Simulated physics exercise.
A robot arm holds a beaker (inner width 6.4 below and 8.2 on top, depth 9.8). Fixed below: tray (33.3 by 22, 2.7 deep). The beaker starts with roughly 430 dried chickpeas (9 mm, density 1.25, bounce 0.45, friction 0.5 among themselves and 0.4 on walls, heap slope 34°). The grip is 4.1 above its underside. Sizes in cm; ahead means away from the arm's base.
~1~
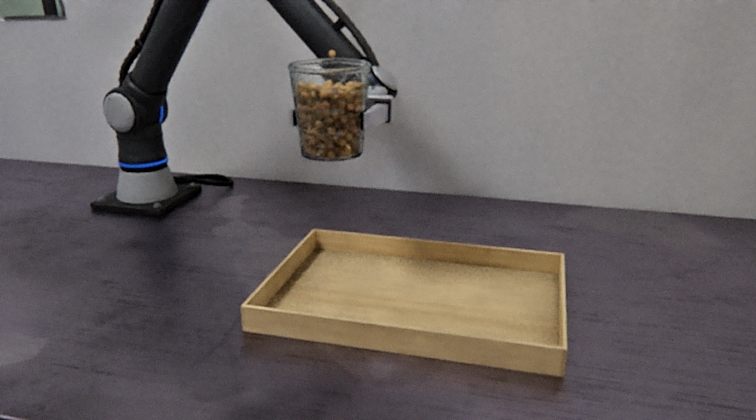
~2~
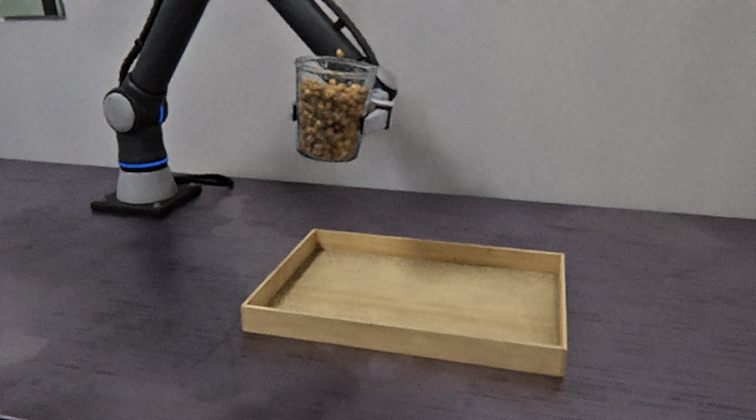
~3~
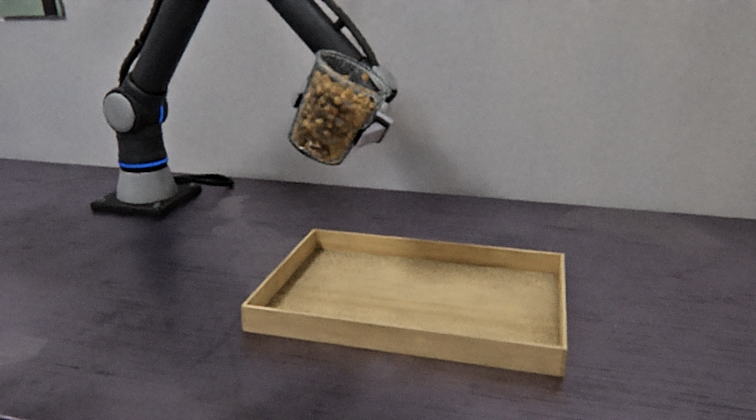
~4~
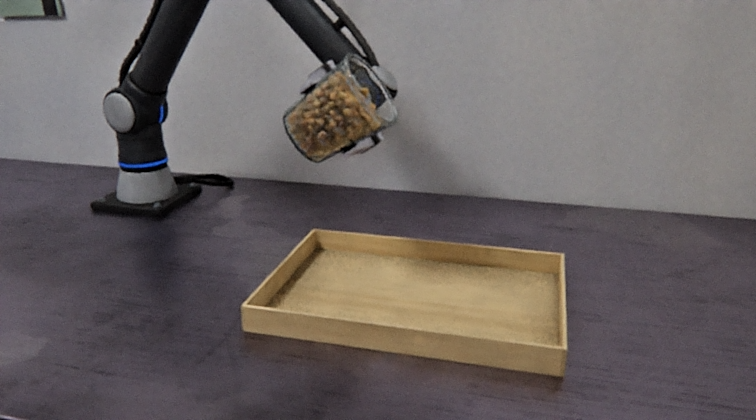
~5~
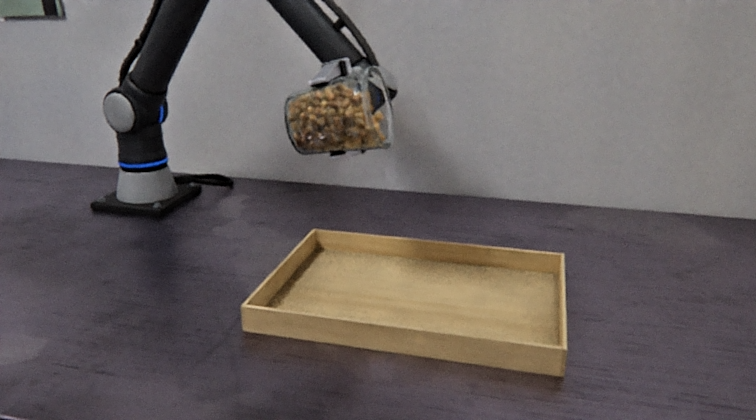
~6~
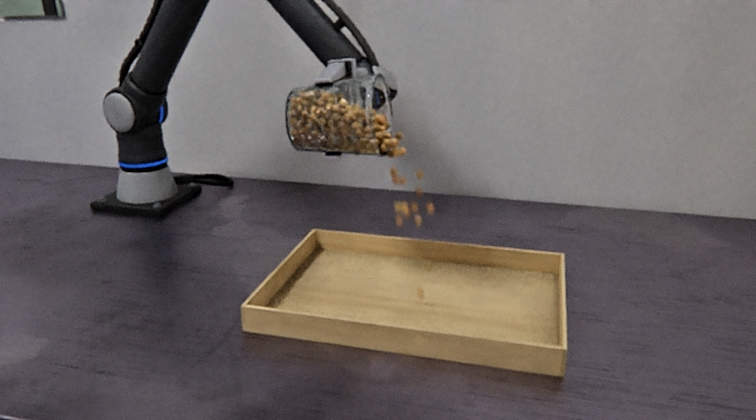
A robot arm tilts a beaker of chickpeas forward until some fall toward the tray.
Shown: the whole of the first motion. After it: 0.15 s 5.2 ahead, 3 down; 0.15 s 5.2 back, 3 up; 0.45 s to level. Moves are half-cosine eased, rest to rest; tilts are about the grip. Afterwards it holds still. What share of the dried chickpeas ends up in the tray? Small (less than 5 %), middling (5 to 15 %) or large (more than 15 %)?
In the tray the share is large, more than 15 %.
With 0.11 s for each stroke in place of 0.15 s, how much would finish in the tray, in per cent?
It would be near 60 per cent.
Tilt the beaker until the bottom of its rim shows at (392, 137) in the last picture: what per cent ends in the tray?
Some 20 per cent.
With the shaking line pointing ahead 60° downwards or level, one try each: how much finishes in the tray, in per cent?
About 25 and 75 per cent.
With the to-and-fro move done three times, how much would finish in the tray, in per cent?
It would be near 80 per cent.
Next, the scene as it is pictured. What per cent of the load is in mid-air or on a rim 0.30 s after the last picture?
Some 29 per cent.
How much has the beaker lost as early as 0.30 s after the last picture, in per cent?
About 40 per cent by then.
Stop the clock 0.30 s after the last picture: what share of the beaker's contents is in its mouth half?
Some 60 per cent.
Then, 0.30 s after the last picture, tilted 84° forward, highest piece 22 above the table; 249 in the beaker, 60 in the tray, 124 in flight or on a rim.
Then, 0.60 s after the last picture, tilted 21° forward, highest piece 26 above the table; 220 in the tray, 208 in the beaker, 3 on the table or floor, 2 in flight or on a rim.
Then, 0.95 s after the last picture, level, highest piece 24 above the table; 222 in the tray, 208 in the beaker, 3 on the table or floor.
Then, 2.00 s after the last picture, level, highest piece 24 above the table; 222 in the tray, 208 in the beaker, 3 on the table or floor.
Final count, 222 in the tray, 208 in the beaker, 3 on the table or floor. That is 51 % in the tray.
